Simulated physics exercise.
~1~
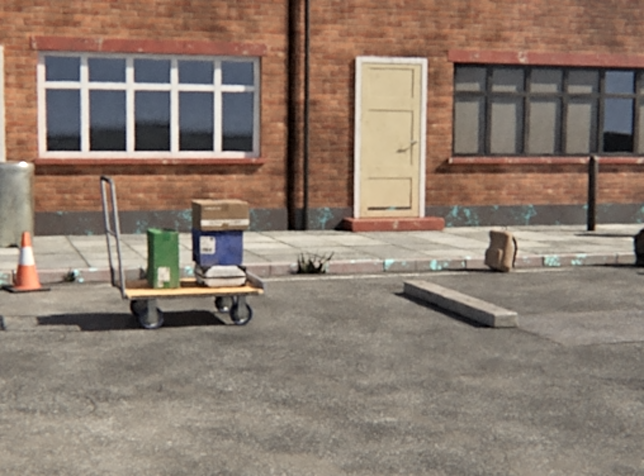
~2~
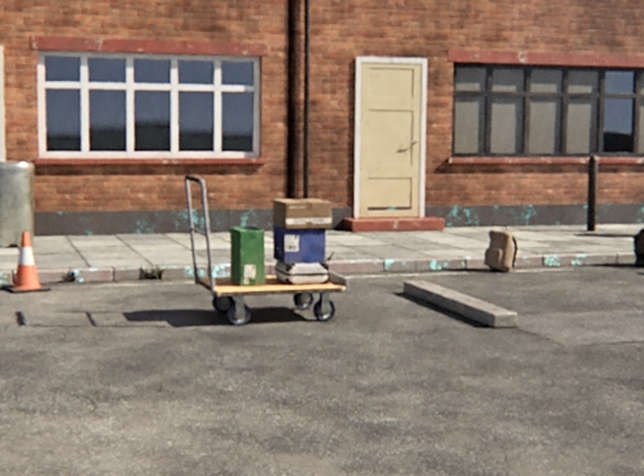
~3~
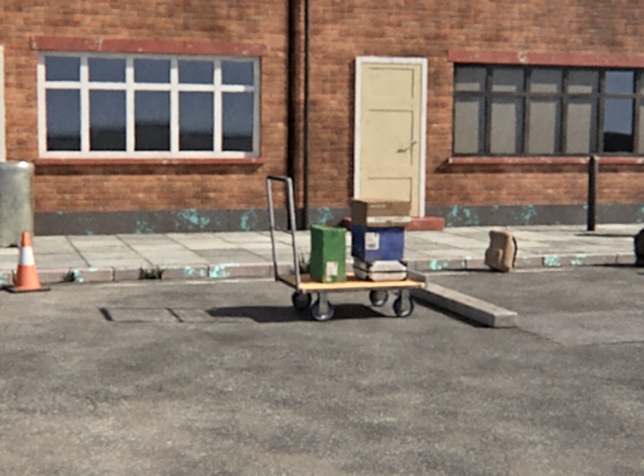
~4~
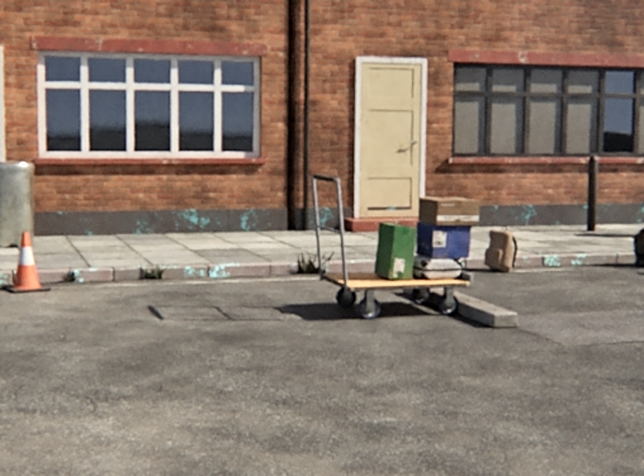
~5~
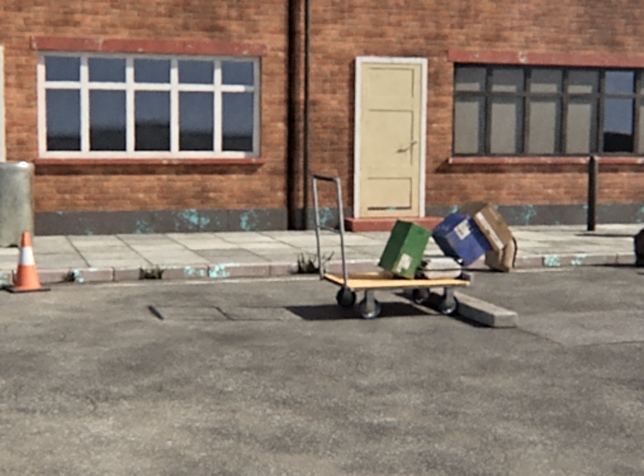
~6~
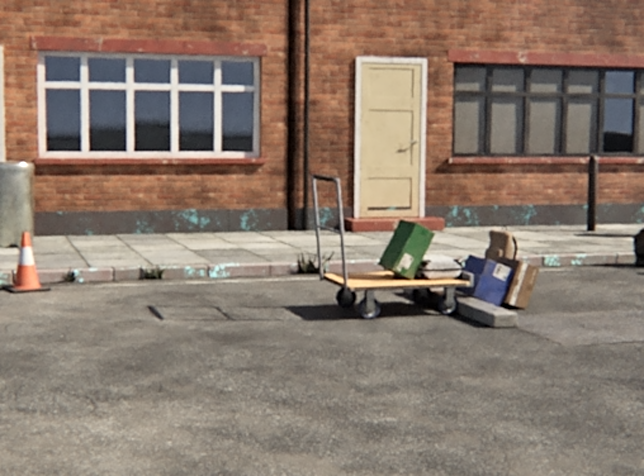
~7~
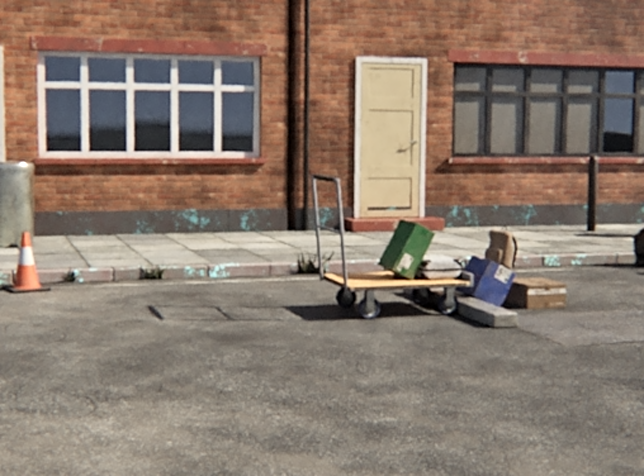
Flatbed trolley rolling right into a low kerb and stopping dead, brown and blue boxes tumbling off, green carton left leaning aboard.
